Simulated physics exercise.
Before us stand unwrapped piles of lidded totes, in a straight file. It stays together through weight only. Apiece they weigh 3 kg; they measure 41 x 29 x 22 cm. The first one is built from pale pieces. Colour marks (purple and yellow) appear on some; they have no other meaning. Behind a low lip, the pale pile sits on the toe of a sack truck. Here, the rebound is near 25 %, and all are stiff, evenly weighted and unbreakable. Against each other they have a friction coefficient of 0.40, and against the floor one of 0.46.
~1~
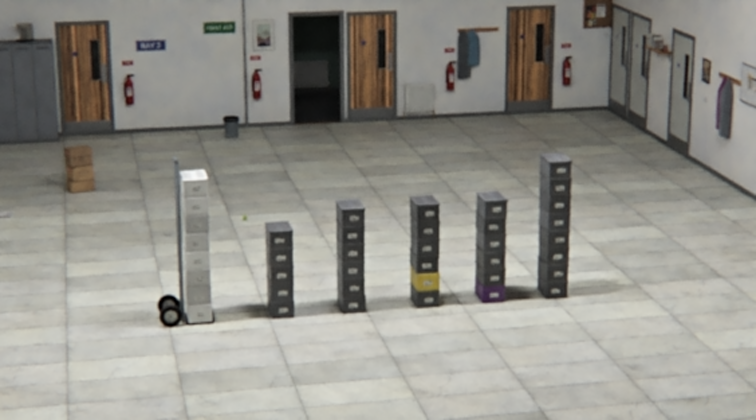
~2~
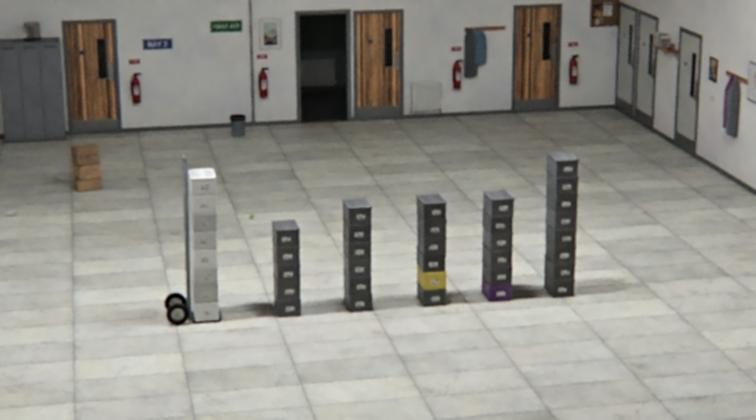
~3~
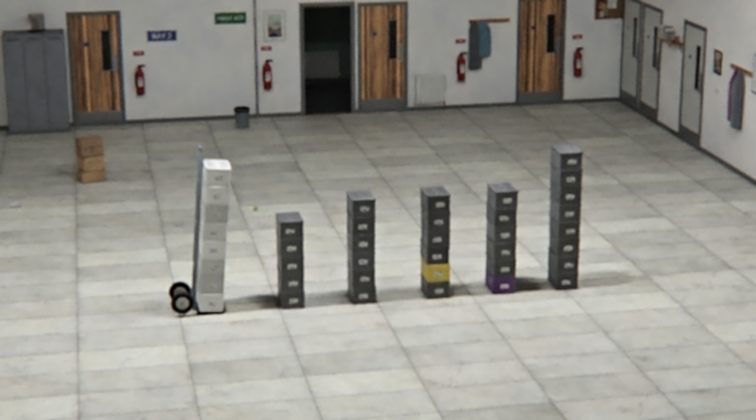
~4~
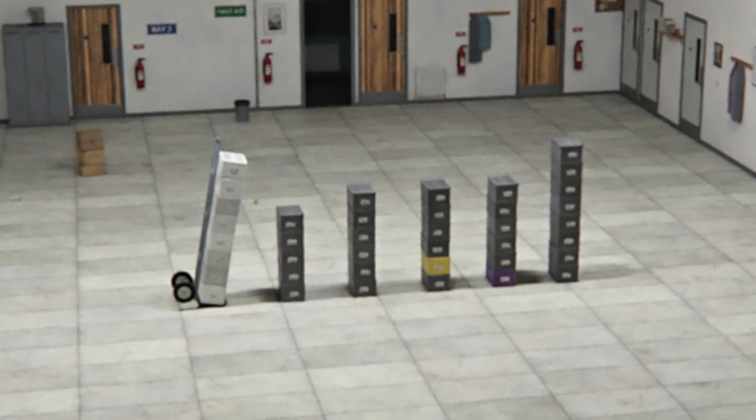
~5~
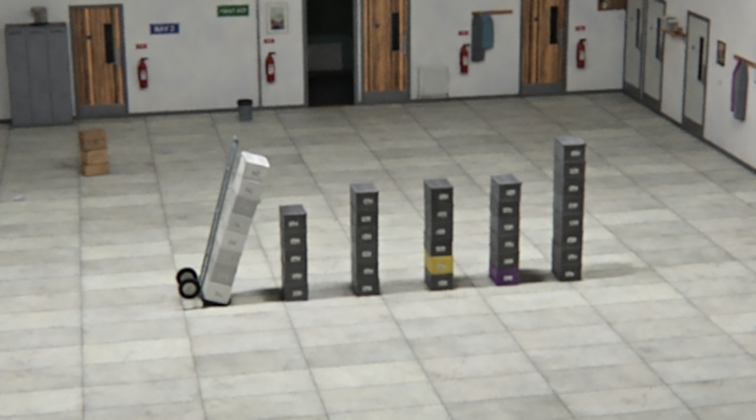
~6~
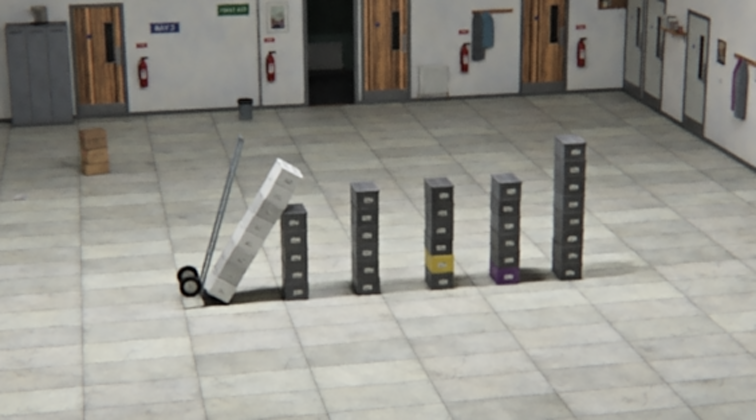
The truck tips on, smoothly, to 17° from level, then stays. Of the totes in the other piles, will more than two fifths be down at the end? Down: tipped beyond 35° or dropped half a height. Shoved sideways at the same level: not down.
Yes.
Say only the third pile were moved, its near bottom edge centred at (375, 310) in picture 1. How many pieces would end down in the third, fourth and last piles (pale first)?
Per pile - third: 0, fourth: 0, last: 0.
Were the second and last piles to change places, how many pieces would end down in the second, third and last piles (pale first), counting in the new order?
Second 7, third 5, last 5.
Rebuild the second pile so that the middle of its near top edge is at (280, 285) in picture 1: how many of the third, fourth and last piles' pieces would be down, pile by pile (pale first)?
Down by pile: Third 5, fourth 0, last 0.
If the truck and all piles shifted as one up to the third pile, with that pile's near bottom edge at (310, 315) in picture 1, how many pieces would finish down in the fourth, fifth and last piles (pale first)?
Down per pile: Fourth 5, fifth 0, last 0.
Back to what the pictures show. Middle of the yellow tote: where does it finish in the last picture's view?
Around (470, 273).
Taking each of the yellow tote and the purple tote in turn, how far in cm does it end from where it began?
Approx. distance from start in cm - yellow 40, purple 10.
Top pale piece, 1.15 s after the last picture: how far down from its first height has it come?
The top piece is some 70 centimetres lower than at the start.
Then, 1.15 s on from the sixth picture, 8 of the pale pile down; 4 of the 31 other totes down.
Then, 2.81 s on from the sixth picture, 8 of the pale pile down; 21 of the 31 other totes down; yellow tote on its side; purple tote tipped 44°.
Finally, 8 of the pale pile down; 29 of the 31 other totes down; yellow tote on its side; purple tote tipped 40°. That is 94 per cent. Seen by the last camera, middles, yellow tote near (470, 273), purple tote near (512, 266).
